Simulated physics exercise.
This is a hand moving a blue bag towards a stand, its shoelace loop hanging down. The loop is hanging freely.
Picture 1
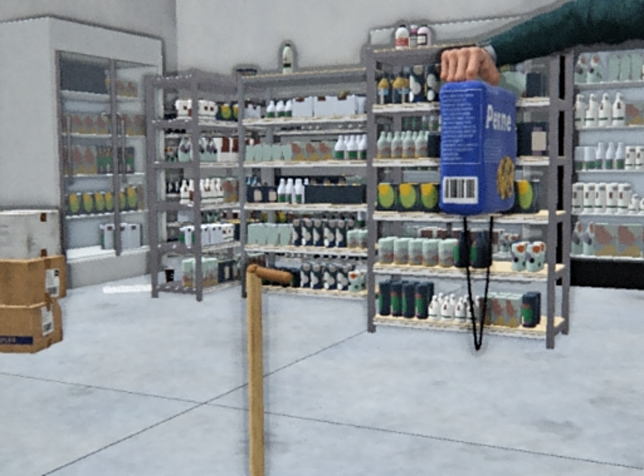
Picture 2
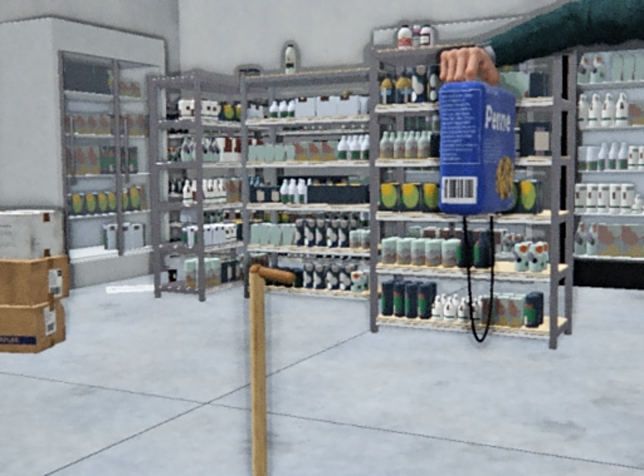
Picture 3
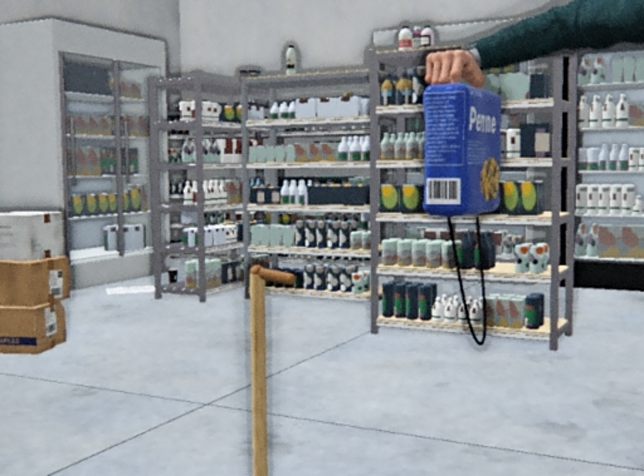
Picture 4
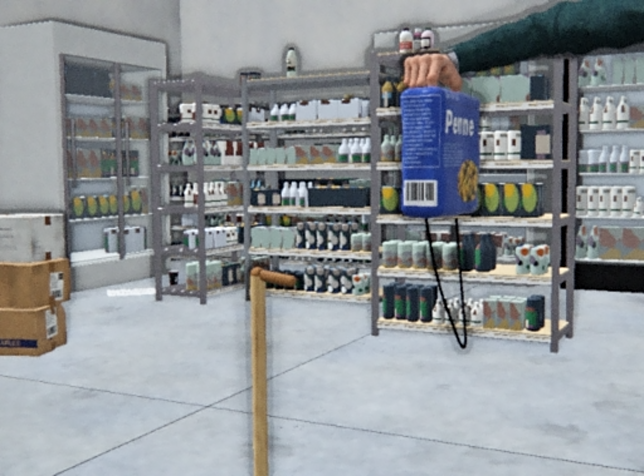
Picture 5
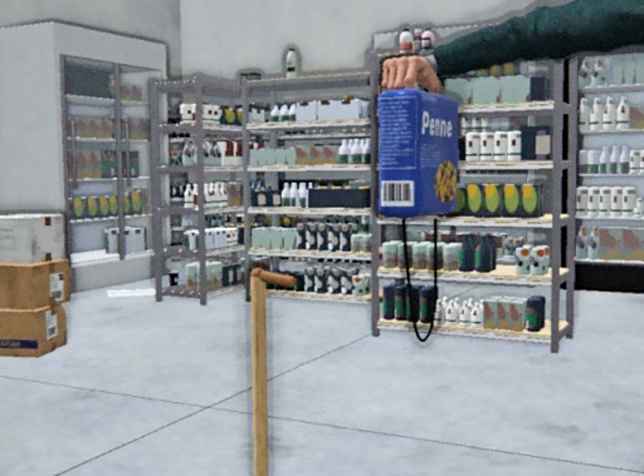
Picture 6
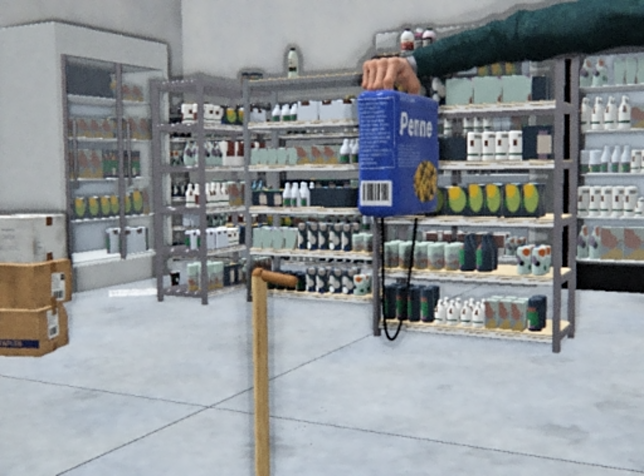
In a storeroom with stocked shelves, a hand moves a blue bag left, its loop dangling.
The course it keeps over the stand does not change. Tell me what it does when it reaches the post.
I expect the post will hold onto it.
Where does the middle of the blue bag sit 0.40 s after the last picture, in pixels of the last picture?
(349, 156).
Then, 0.40 s on from there, bag nearing the post near (348, 156).
Then, 0.92 s on from there, bag over the post near (286, 157).
Then, 1.58 s on from there, bag past the post near (214, 159).
In the end, bag past the post near (185, 159); loop tight round the post, hand stopped. The blue bag snags on the hook.
